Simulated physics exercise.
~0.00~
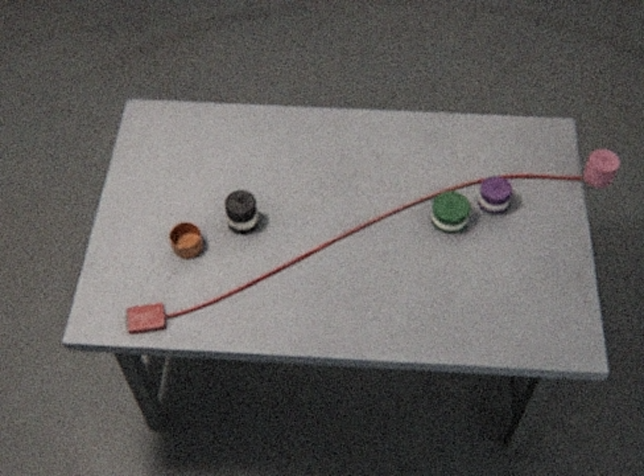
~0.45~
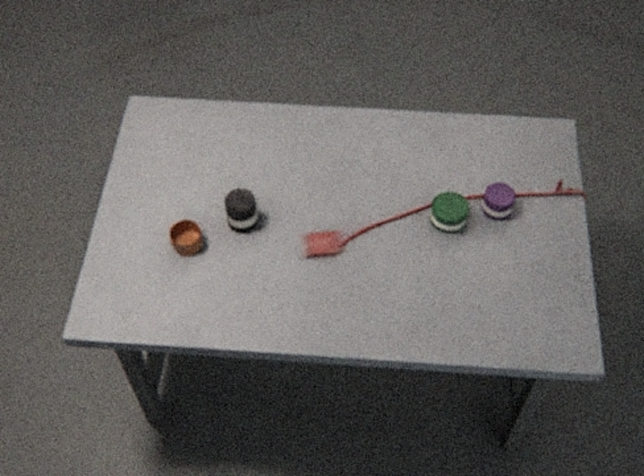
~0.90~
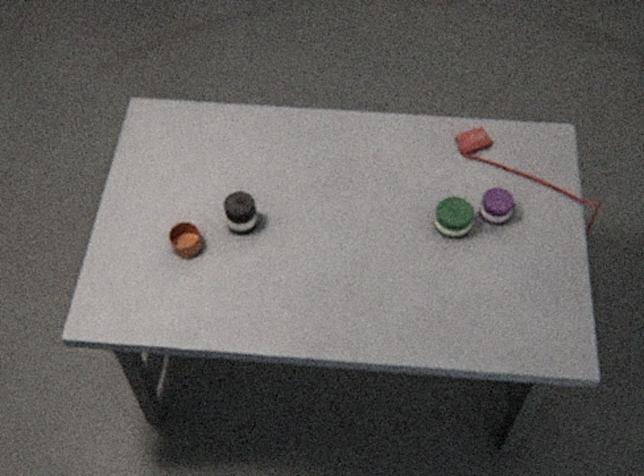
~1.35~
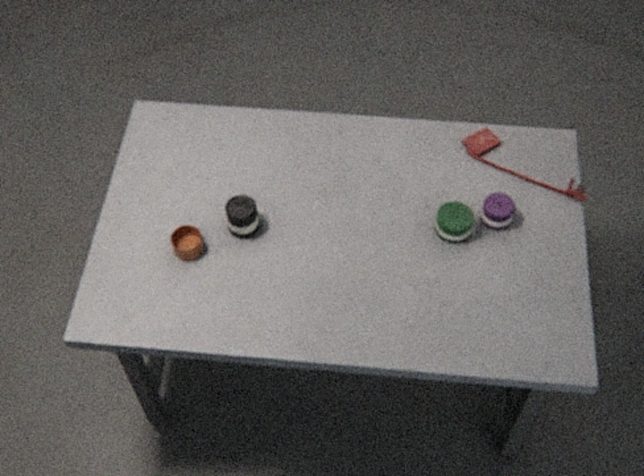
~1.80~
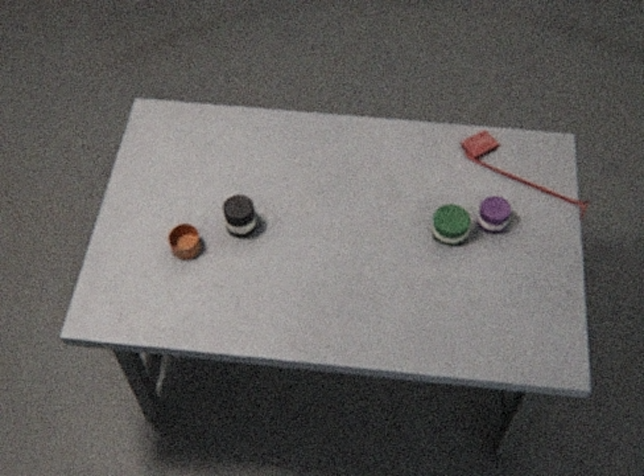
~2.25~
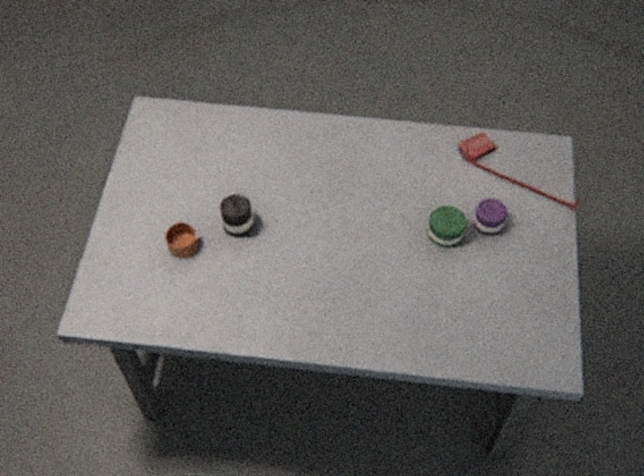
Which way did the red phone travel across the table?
The red phone moved to the right, ending up near the far right corner of the table.
